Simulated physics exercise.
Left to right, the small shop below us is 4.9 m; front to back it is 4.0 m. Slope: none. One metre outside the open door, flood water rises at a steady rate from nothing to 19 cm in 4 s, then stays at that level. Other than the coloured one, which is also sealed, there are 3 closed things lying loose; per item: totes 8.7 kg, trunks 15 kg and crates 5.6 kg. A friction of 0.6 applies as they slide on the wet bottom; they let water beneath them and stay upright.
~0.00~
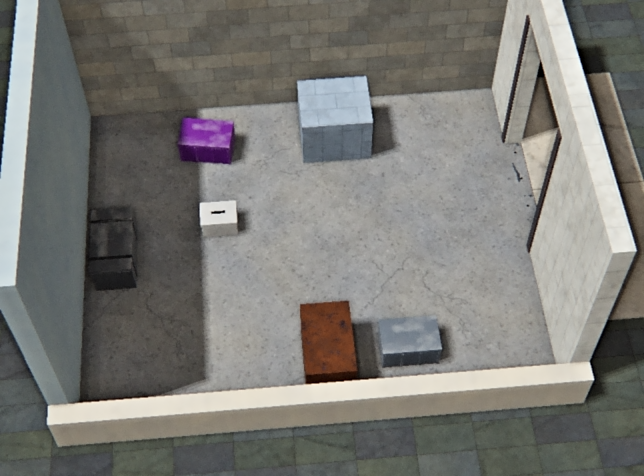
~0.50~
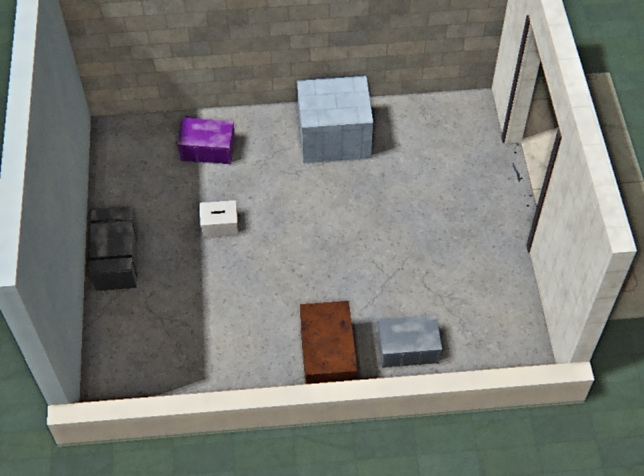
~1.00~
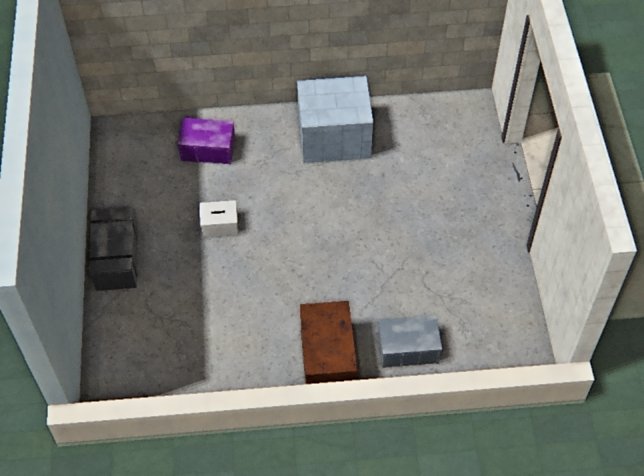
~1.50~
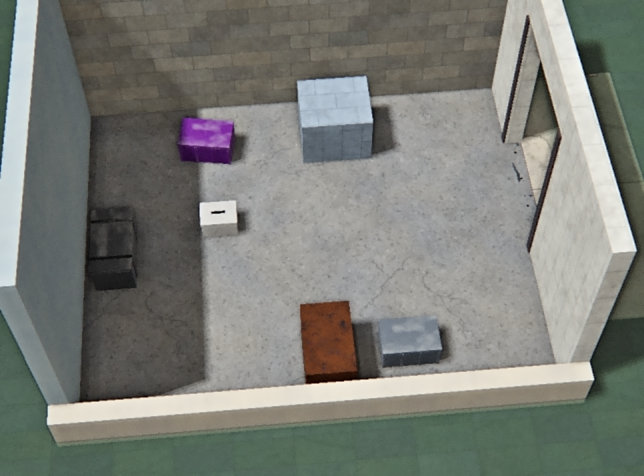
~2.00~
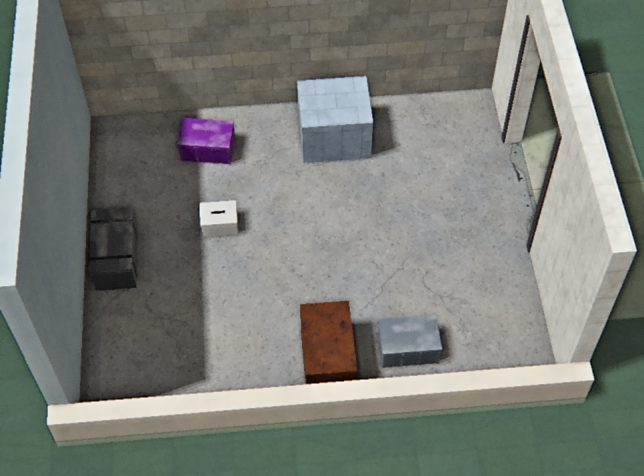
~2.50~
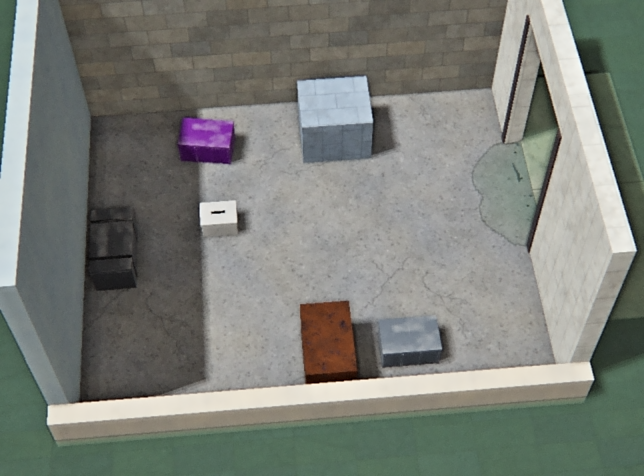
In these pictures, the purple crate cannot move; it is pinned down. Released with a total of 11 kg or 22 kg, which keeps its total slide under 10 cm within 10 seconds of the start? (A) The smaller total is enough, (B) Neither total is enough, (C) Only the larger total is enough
(C) Only the larger total is enough.
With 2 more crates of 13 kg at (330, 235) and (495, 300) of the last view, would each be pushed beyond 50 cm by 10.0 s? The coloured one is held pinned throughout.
Above the mark, then below the mark.
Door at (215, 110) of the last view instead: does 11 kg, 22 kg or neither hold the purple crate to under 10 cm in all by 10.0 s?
Then no mass works.
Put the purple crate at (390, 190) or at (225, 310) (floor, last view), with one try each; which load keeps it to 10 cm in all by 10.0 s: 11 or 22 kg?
For the first spot both come up short, for the second only the heavier suffices.
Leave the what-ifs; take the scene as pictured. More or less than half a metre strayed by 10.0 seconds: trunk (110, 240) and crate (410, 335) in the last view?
In sequence, not exceeded; exceeded.
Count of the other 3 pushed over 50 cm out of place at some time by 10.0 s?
The total is 1.
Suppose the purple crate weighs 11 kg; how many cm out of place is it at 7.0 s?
Roughly 0 cm.
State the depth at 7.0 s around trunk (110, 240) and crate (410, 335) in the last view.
About 3 and 3 cm.
After 3.5 s the purple crate would be 0 cm from its start with 11 kg and 0 cm from its start with 22 kg; 0 cm of water round it then.
After 4.5 s the purple crate would be 0 cm from its start with 11 kg and 0 cm from its start with 22 kg; 0 cm of water round it then.
After 7.0 s the purple crate would be 0 cm from its start with 11 kg and 0 cm from its start with 22 kg; 3 cm of water round it then.
After 10.0 s the purple crate would be 20 cm from its start with 11 kg and 0 cm from its start with 22 kg; 7 cm of water round it then.
